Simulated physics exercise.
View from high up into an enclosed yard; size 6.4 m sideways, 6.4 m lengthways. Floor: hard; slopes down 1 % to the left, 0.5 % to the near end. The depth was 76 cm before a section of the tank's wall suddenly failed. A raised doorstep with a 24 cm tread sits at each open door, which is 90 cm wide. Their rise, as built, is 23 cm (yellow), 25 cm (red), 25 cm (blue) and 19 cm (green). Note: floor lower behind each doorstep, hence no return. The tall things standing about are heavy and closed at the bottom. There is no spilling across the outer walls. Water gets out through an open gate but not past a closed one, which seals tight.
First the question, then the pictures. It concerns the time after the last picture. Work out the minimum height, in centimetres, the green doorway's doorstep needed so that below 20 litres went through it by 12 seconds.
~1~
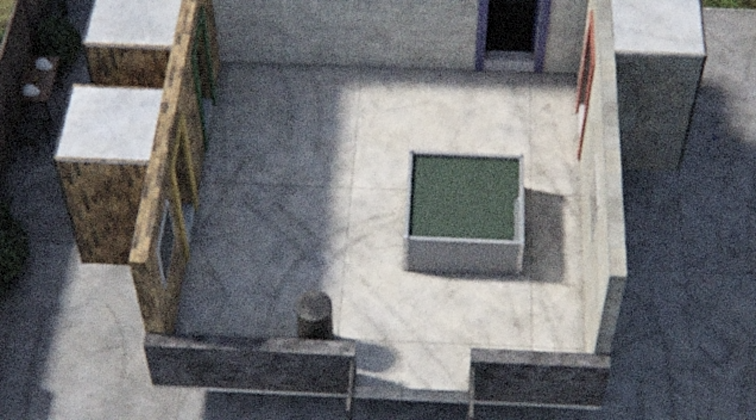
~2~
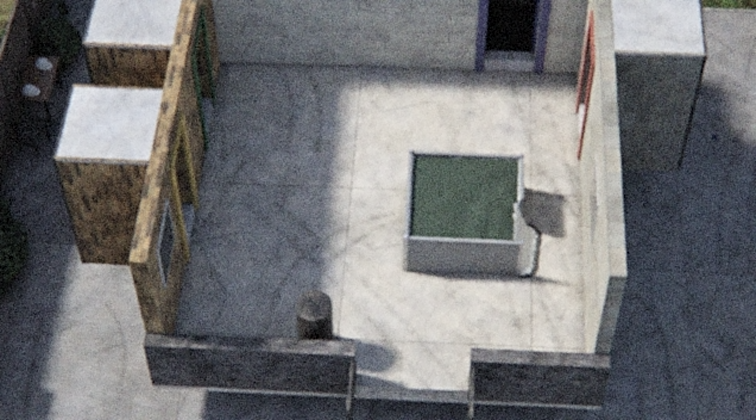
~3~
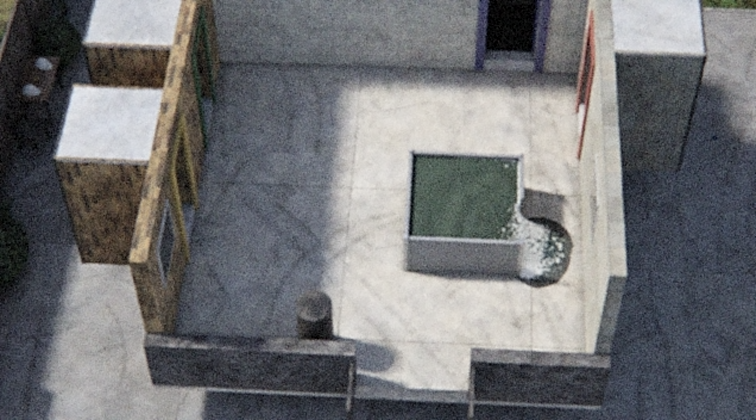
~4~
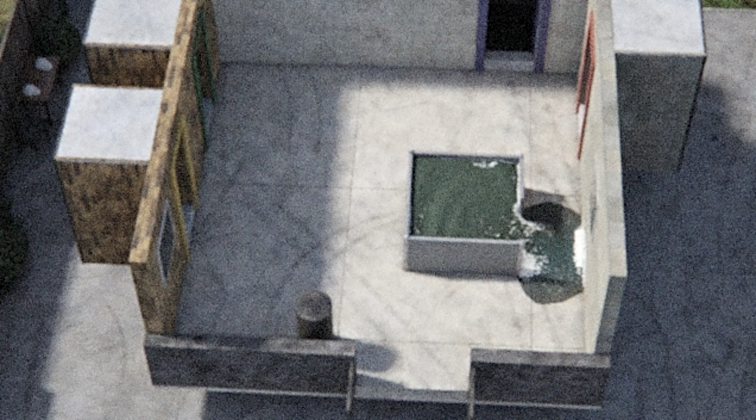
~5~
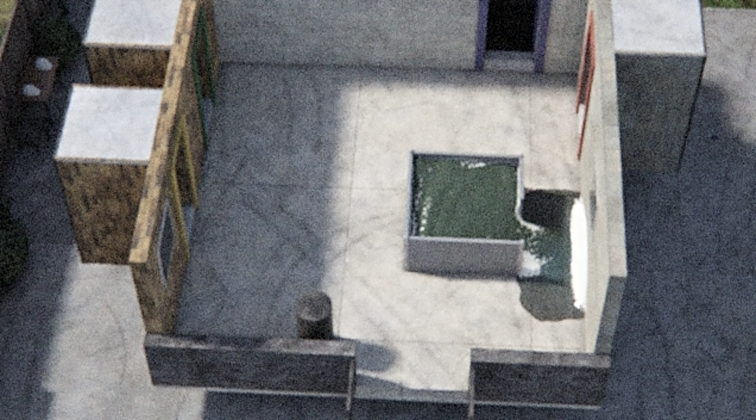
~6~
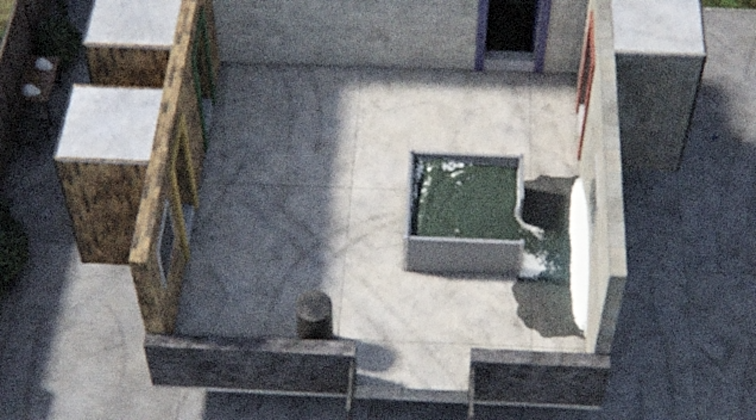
The minimum is roughly 7.5 cm.
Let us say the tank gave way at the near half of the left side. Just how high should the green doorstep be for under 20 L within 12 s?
Some 8.5 cm.
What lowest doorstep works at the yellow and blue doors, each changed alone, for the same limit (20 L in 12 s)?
Roughly 8.0 cm for the yellow door and roughly 12.5 cm for the blue door.
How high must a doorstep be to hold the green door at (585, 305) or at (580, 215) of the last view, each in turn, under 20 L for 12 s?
Around 26 and 29 cm respectively.
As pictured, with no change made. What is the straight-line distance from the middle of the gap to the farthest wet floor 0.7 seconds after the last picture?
Around 3.4 m out.
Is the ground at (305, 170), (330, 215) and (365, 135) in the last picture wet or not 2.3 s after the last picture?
In order: Untouched, untouched, untouched.
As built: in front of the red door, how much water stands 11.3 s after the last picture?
Some 2.0 centimetres.
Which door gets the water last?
Green.
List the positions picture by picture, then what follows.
The first picture shows still water, 76 cm deep, in the tank at (465, 199); the green door at (204, 85) is dry.
In the second picture, the front is at (537, 243), 0.3 m from the gap at (518, 240); 0.2 m2 of floor is wet, 76 cm left at the back.
In the third picture, water pours out at (517, 242) and has run 0.8 m, to (567, 250); about 11 cm deep outside, 76 cm at the back.
In the fourth picture, the gap is at (517, 243), the front 1.1 m out at (581, 218); the back of the tank holds 75 cm.
In the fifth picture, water pours out at (517, 243) and has run 1.3 m, to (584, 313); about 9 cm deep outside, 67 cm at the back.
In the sixth picture, the front is at (584, 335), 1.6 m from the gap at (517, 242); 2.5 m2 of floor is wet, 65 cm left at the back; the green door at (204, 85), 5.9 m from the gap, is still 5.5 m from the nearest water.
Then, 0.7 s after the last picture water covers 15 % of the floor, deepest (52 cm) near (578, 257); it has not reached the green door.
Then, 2.3 s after the last picture water covers 40 % of the floor, deepest (30 cm) near (578, 257); it has not reached the green door.
Then, 11.3 s after the last picture water covers 95 % of the floor, deepest (12 cm) near (170, 364); 8 cm at the green door, 0 litres in over its 19 cm doorstep.
At the green door as built, the water peaked near 12 cm, 6.3 s after the last picture.
Run again over the same 12 s with other heights there, 28 litres in over 7 cm, 5 litres over 9.5 cm. The limit of 20 litres is kept from about 7.5 cm up.
